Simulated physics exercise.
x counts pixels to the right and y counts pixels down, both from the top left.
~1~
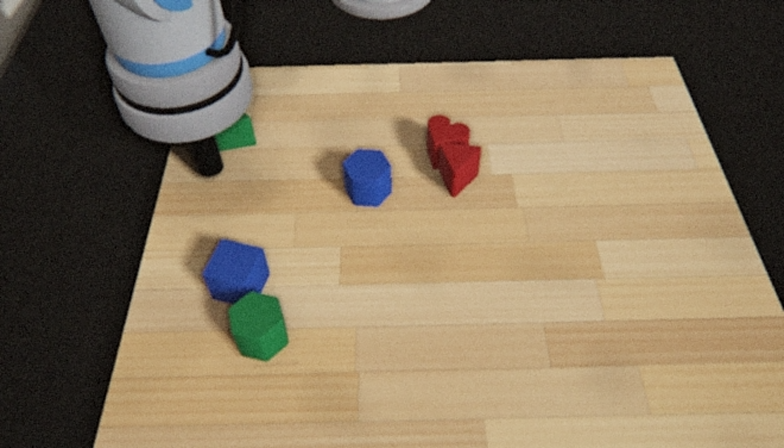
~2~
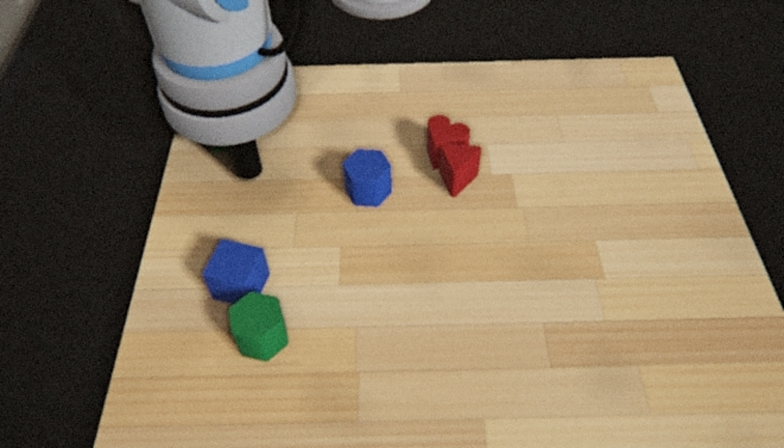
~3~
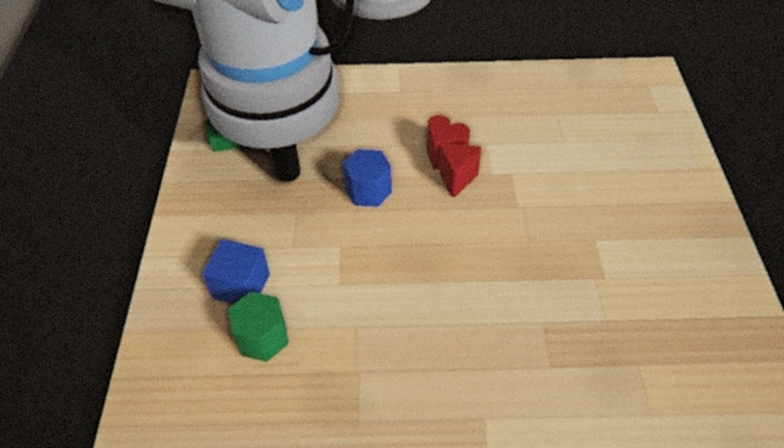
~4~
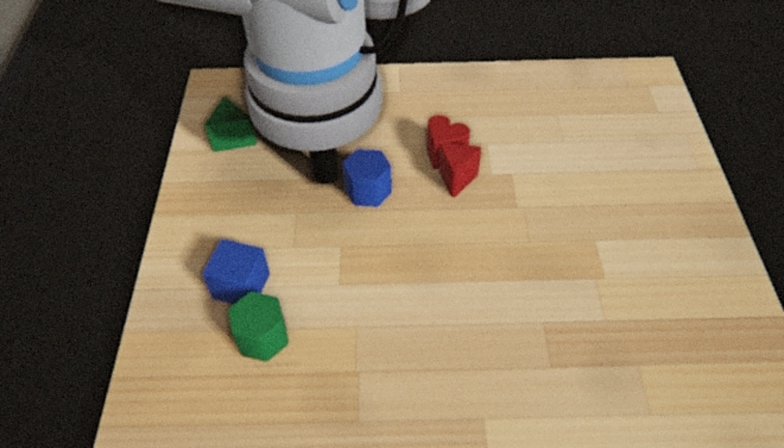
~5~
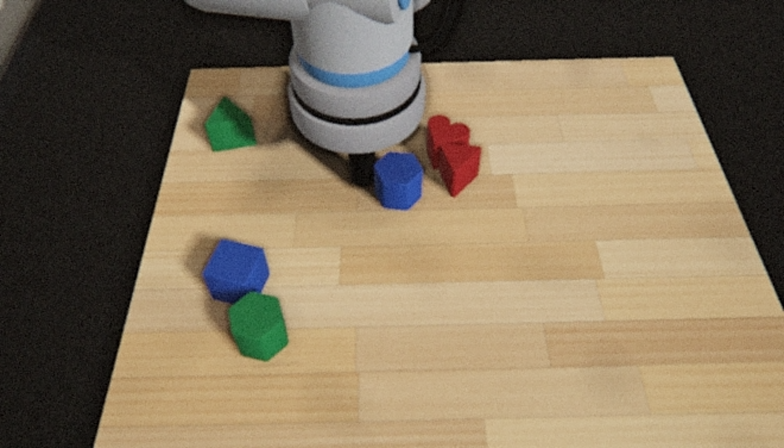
A robot arm moves right across a wooden board and pushes a blue block rightward.
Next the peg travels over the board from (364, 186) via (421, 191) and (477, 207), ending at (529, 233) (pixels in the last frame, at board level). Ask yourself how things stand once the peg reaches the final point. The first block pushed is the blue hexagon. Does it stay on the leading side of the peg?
The blue hexagon won't leave the front of the peg.
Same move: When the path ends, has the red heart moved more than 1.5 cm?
I'd say no.
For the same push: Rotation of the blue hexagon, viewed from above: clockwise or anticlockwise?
In a top view, it turns clockwise.
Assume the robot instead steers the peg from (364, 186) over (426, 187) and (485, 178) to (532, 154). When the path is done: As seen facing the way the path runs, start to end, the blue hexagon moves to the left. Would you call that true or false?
The claim does not hold.
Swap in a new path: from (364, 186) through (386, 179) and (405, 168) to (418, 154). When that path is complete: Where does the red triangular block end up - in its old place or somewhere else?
That block stays.
What follows on the original path. One third of the way, peg (422, 183); blue hexagon (457, 178), turned 15° clockwise; red triangular block (474, 154), turned 40° anticlockwise.
Two thirds of the way, peg (478, 199); blue hexagon (511, 202), turned 40° clockwise; red triangular block (474, 154), turned 45° anticlockwise.
At the end, peg (530, 226); blue hexagon (554, 236), turned 75° clockwise; red heart unmoved; red triangular block (474, 154), turned 45° anticlockwise.
